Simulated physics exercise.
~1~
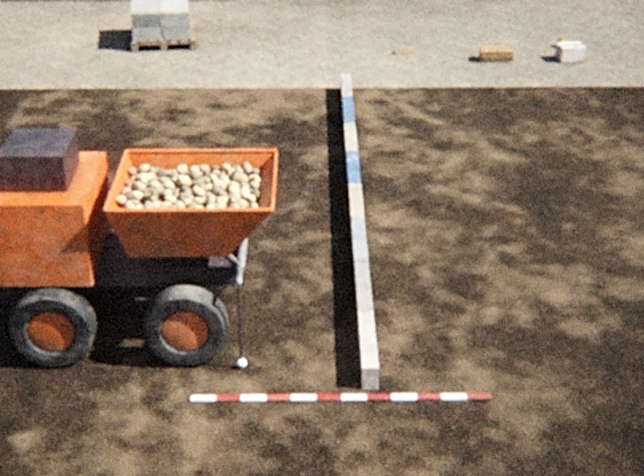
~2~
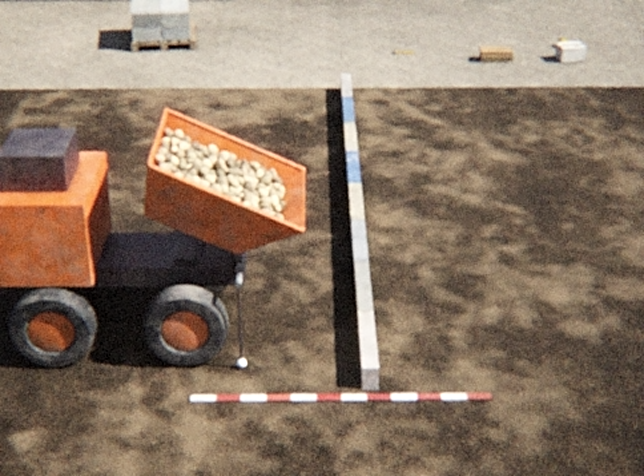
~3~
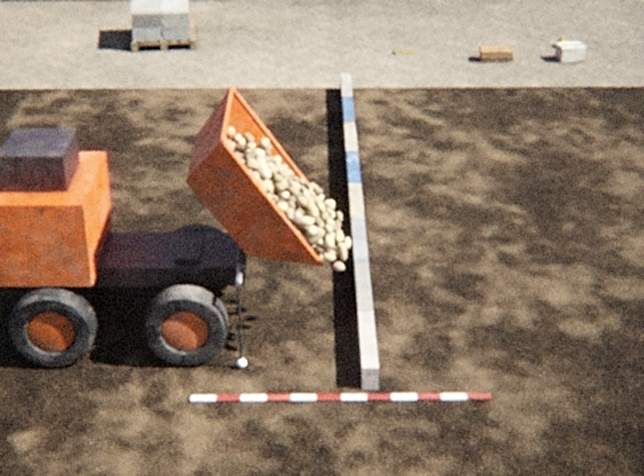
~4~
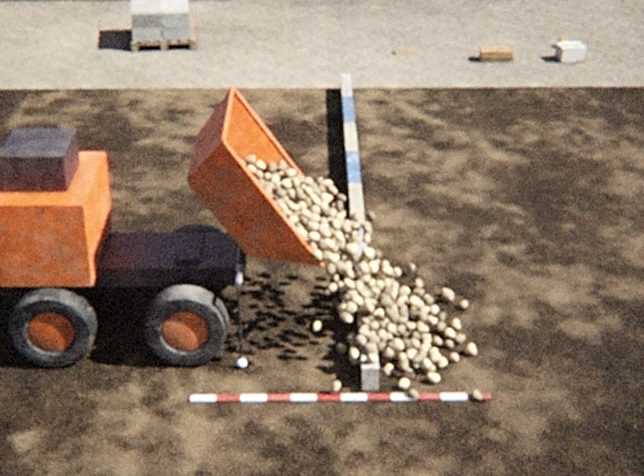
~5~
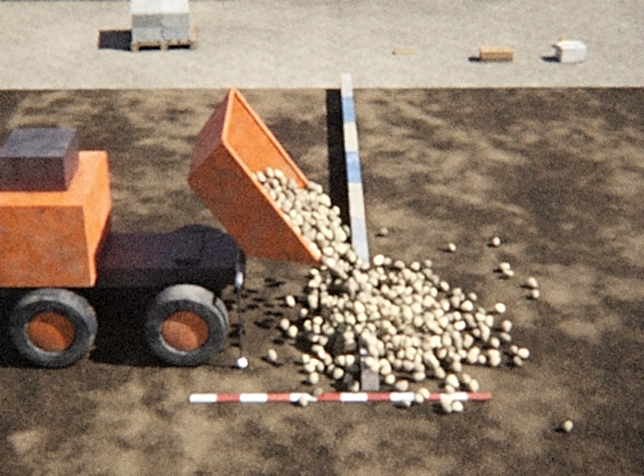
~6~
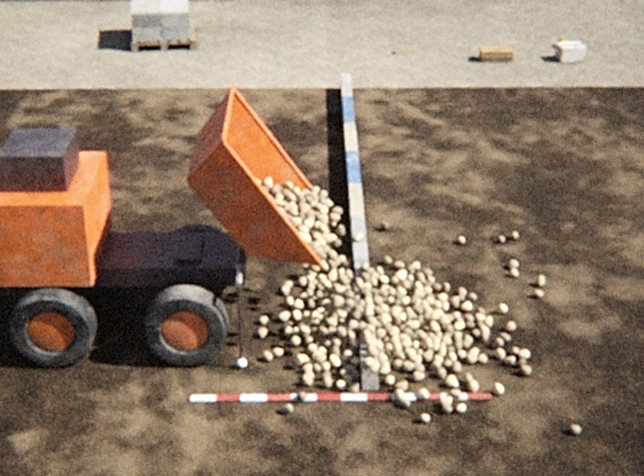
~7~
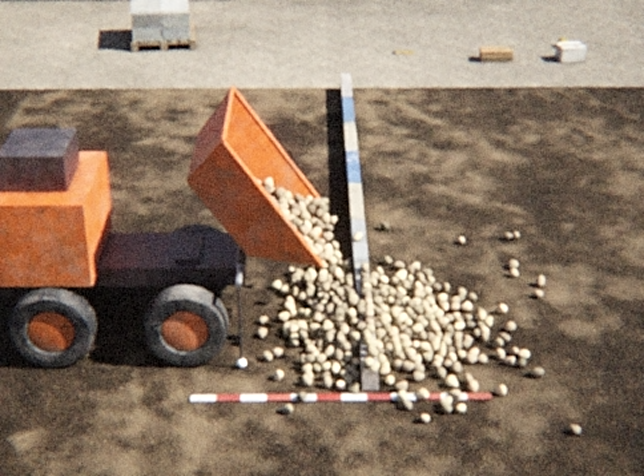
An orange dumper's loaded skip tips up steeply to the right and stays there, pouring pale rounded stones onto brown ground across a low kerb. They spread into a heap on both sides, a few rolling farther off, and settle with some stones still in the skip.
